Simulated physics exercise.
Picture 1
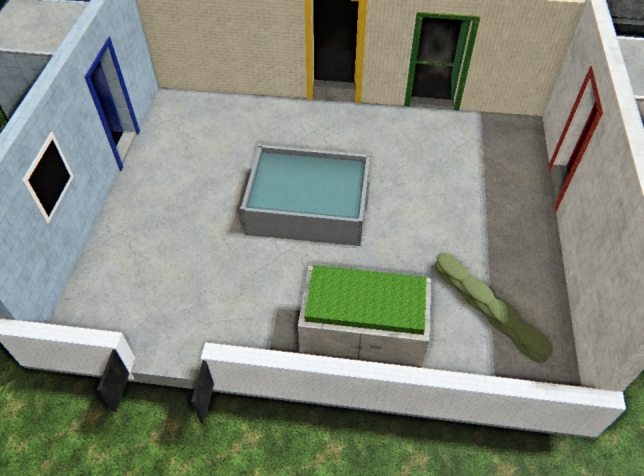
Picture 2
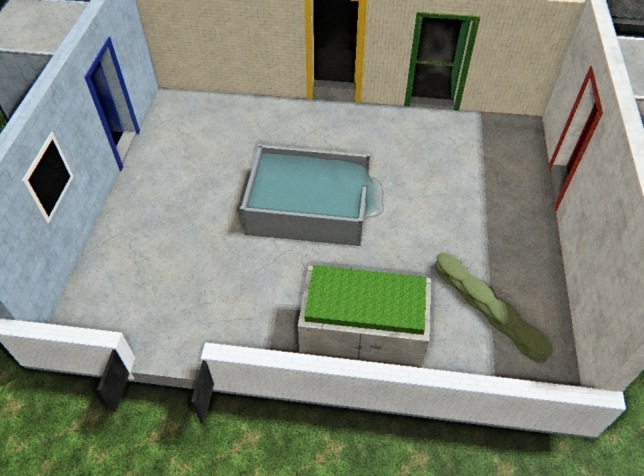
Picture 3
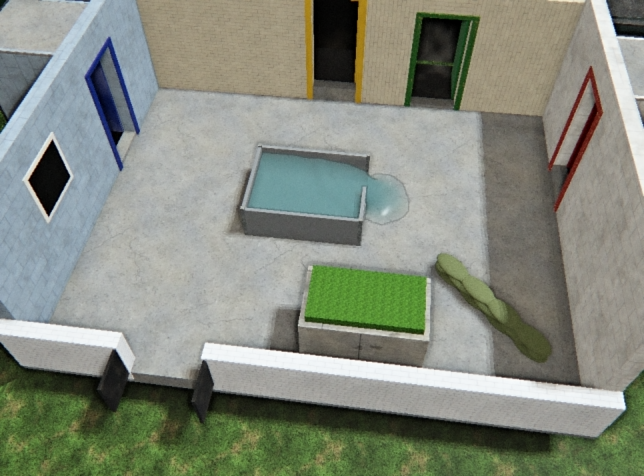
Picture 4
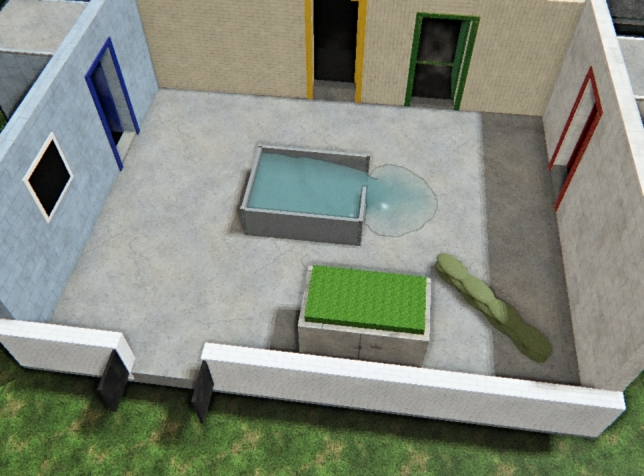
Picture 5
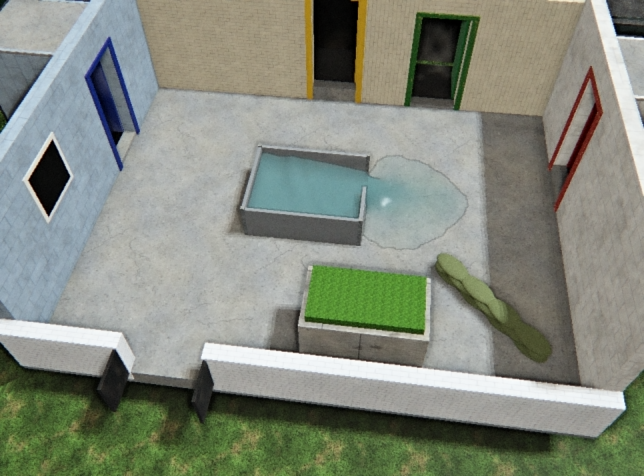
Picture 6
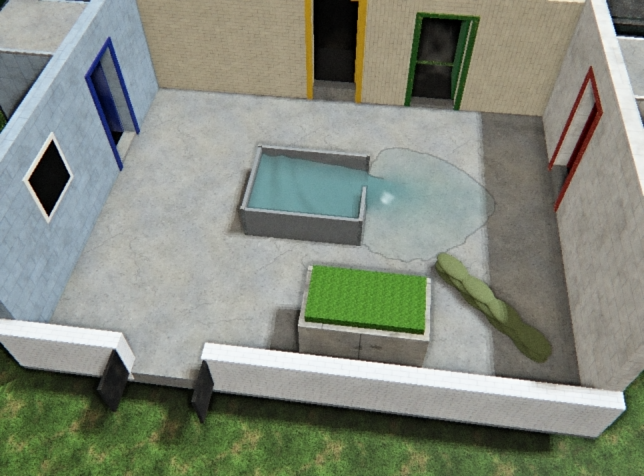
In a walled back court with blue, yellow, green and red doorways, a grey tank of still water stands near a grass-topped block and a low hedge. Water breaks out through a gap in the tank's right side, then spreads rightward across the paving in a widening, thin, rounded pool.
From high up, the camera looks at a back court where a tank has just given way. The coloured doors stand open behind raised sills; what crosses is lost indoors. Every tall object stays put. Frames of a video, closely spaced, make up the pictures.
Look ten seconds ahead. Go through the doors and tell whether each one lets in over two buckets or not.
In order: The red door doesn't get too much water coming through. The blue door doesn't get too much water coming through. The yellow door doesn't get too much water coming through. The green door doesn't get too much water coming through.
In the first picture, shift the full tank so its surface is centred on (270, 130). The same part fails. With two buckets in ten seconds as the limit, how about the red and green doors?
My reading: Red takes less; green takes more.
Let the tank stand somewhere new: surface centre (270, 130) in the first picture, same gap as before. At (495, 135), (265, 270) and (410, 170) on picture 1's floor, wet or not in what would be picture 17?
Spot one is touched, spot two is not touched, spot three is touched.
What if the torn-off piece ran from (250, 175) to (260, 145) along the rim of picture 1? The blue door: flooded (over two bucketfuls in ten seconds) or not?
In short: The blue door lets more in.
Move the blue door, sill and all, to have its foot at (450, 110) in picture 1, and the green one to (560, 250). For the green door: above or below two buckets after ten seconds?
Logged - green door ends up higher.
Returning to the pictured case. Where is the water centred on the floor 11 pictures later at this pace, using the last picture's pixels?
Close to pixel (374, 201).
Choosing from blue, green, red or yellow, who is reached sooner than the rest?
That would be the one in red.
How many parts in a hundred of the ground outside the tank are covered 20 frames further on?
Roughly 30 per cent.
A moment on, water covers 20 % of the floor; the red door wet at the sill, nothing in, the blue door not reached, the yellow door not reached, the green door not reached.
Next, water covers 25 % of the floor; the red door wet at the sill, nothing in, the blue door not reached, the yellow door not reached, the green door wet at the sill, nothing in.
Then, water covers 30 % of the floor; the red door wet at the sill, nothing in, the blue door not reached, the yellow door not reached, the green door under two buckets in.
Later, water covers 40 % of the floor; the red door wet at the sill, nothing in, the blue door not reached, the yellow door wet at the sill, nothing in, the green door under two buckets in.
In the end, water covers 70 % of the floor; the red door wet at the sill, nothing in, the blue door wet at the sill, nothing in, the yellow door wet at the sill, nothing in, the green door under two buckets in.
